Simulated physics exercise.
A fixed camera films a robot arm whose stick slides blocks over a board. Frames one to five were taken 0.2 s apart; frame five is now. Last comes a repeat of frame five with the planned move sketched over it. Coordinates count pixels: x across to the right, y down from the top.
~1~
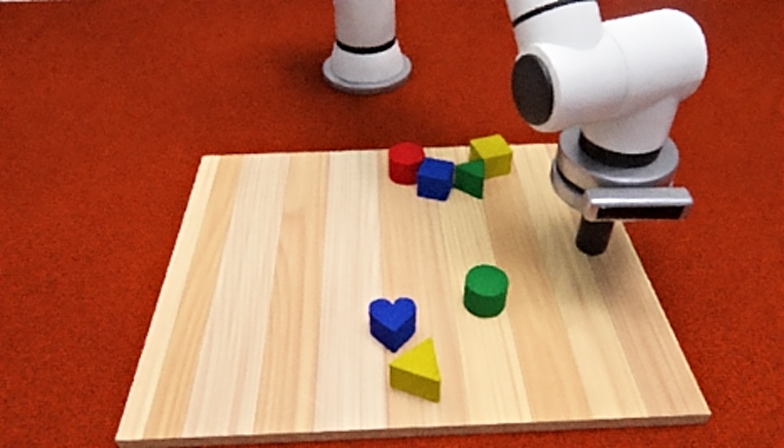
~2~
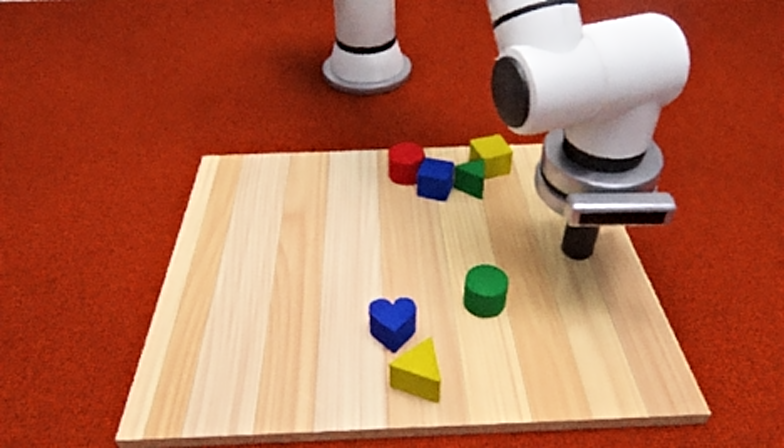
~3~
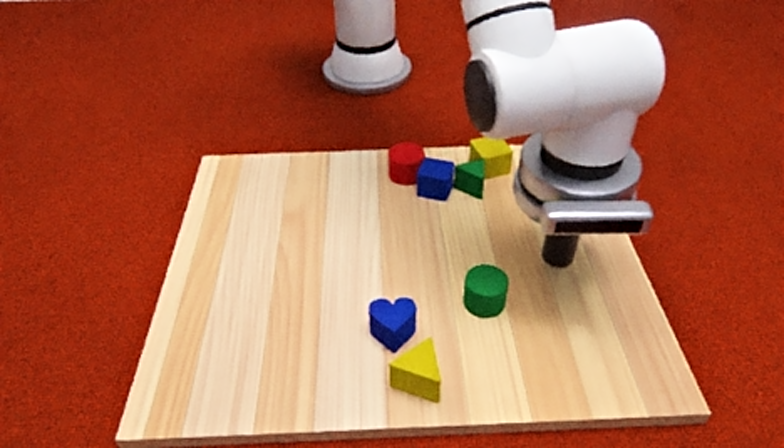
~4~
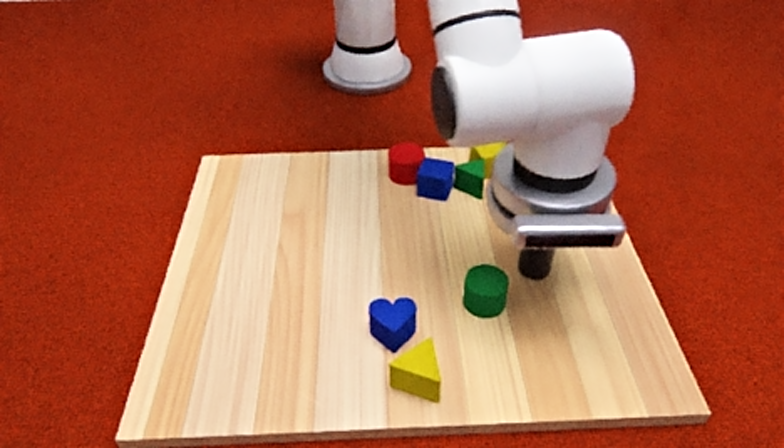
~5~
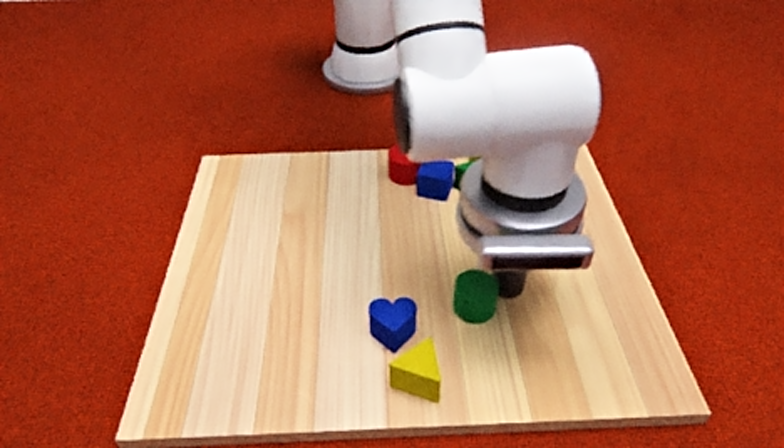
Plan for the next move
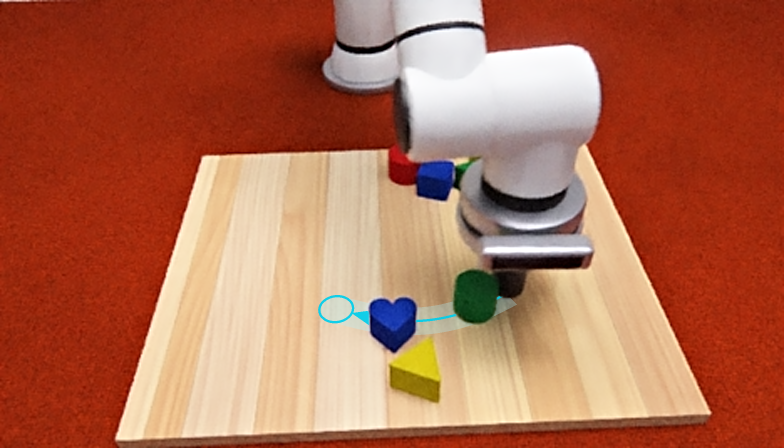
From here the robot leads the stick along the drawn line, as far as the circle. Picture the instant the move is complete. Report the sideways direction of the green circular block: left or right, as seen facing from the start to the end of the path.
Heads left.
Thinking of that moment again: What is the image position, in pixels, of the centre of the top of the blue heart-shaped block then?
At pixel (317, 340).
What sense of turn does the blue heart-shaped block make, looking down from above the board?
Rotation: Clockwise.
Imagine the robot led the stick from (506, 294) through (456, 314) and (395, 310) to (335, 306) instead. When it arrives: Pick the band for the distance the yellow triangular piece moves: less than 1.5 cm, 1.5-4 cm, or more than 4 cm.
It goes under 1.5 cm.
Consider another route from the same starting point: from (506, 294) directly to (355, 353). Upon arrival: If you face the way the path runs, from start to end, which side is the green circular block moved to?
So, looking from the first point of the path to the last, the green circular block moves leftwards.
The drawn path runs from (506, 294) via (455, 315) and (395, 321), ending at (336, 309).
On the path given first. One third of the way, stick at (455, 309); blue heart-shaped block at (375, 316); green circular block at (421, 306).
Two thirds of the way, stick at (393, 314); blue heart-shaped block at (320, 337), turned 30° clockwise; green circular block at (366, 323).
At the end, stick at (335, 303); blue heart-shaped block at (317, 340), turned 50° clockwise; yellow triangular piece not moved; green circular block at (358, 326).
